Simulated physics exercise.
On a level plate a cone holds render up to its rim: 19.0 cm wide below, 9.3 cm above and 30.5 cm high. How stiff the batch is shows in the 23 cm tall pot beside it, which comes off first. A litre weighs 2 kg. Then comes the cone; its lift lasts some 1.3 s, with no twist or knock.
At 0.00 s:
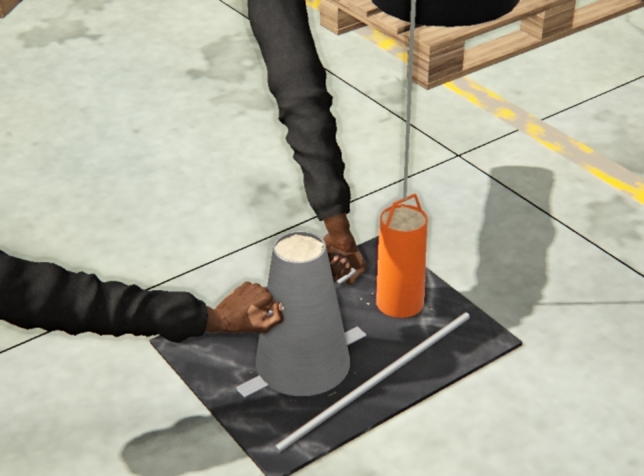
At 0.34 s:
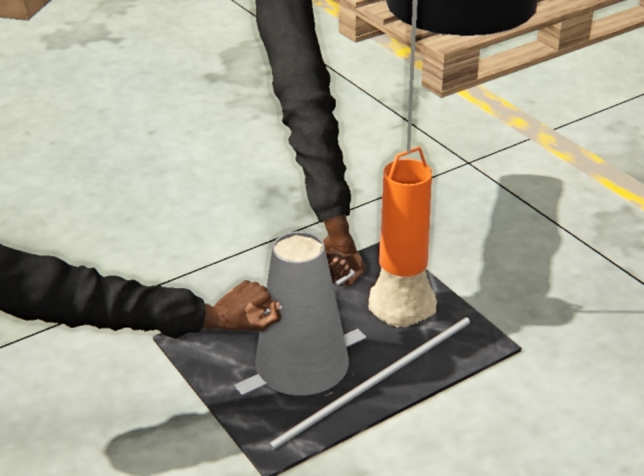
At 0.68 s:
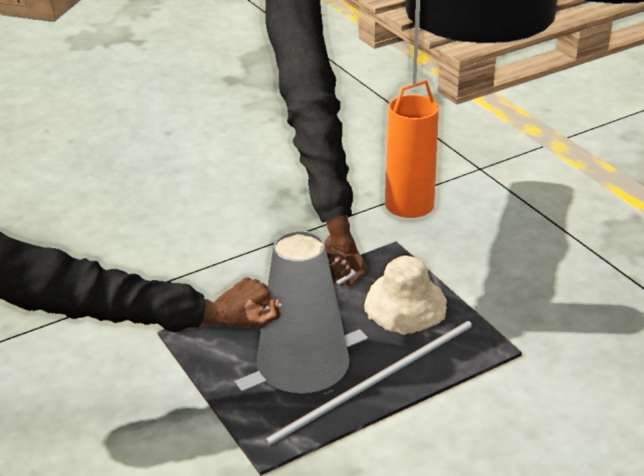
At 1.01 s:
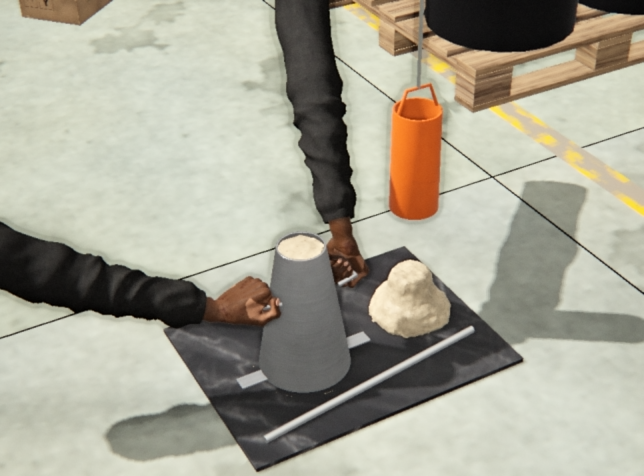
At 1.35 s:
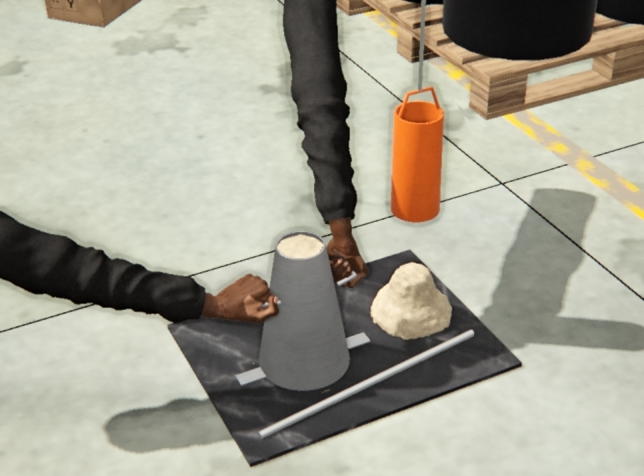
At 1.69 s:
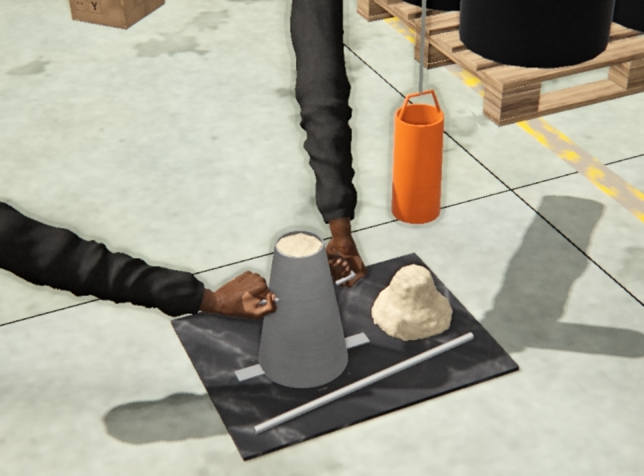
Two dark-sleeved arms held a full gray cone steady on a black plate while an orange pot beside it rose on a rod, leaving a pale, lumpy heap, then hung nearly still.
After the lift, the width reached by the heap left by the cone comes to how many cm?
Expect roughly 30 cm.
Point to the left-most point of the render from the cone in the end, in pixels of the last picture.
Around (236, 363).
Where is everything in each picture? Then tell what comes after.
Middle of the pot's mouth at (404, 219), still down; middle of the cone's top at (299, 247), not yet moved, in the first picture.
Middle of the pot's mouth at (408, 173), raised 13 cm; middle of the cone's top at (298, 248), not yet moved, in the second picture.
Middle of the pot's mouth at (414, 108), raised 29 cm; the heap from the pot 12 cm high and 18 cm wide, top at (407, 269); middle of the cone's top at (299, 246), not yet moved, in the third picture.
Middle of the pot's mouth at (418, 110), raised 29 cm; the heap from the pot 12 cm high and 18 cm wide, top at (411, 273); middle of the cone's top at (301, 247), not yet moved, in the fourth picture.
Middle of the pot's mouth at (419, 114), raised 29 cm; the heap from the pot 12 cm high and 18 cm wide, top at (412, 276); middle of the cone's top at (301, 246), not yet moved, in the fifth picture.
Middle of the pot's mouth at (420, 116), raised 29 cm; the heap from the pot 12 cm high and 18 cm wide, top at (413, 277); middle of the cone's top at (299, 244), not yet moved, in the sixth picture.
By 2.0 s, the cone is up 6.6 cm; the render has come down 7.9 cm to 23 cm and is 23 cm wide.
By 2.3 s, the cone is up 18 cm; the render has come down 16 cm to 15 cm and is 29 cm wide.
By 2.7 s, the cone is up 32 cm; the render has come down 16 cm to 15 cm and is 29 cm wide.
By 3.1 s, the cone is clear; the render has come down 16 cm to 15 cm and is 29 cm wide.
By 3.7 s, at rest, the cone is clear; the render has come down 16 cm to 15 cm and is 30 cm wide.
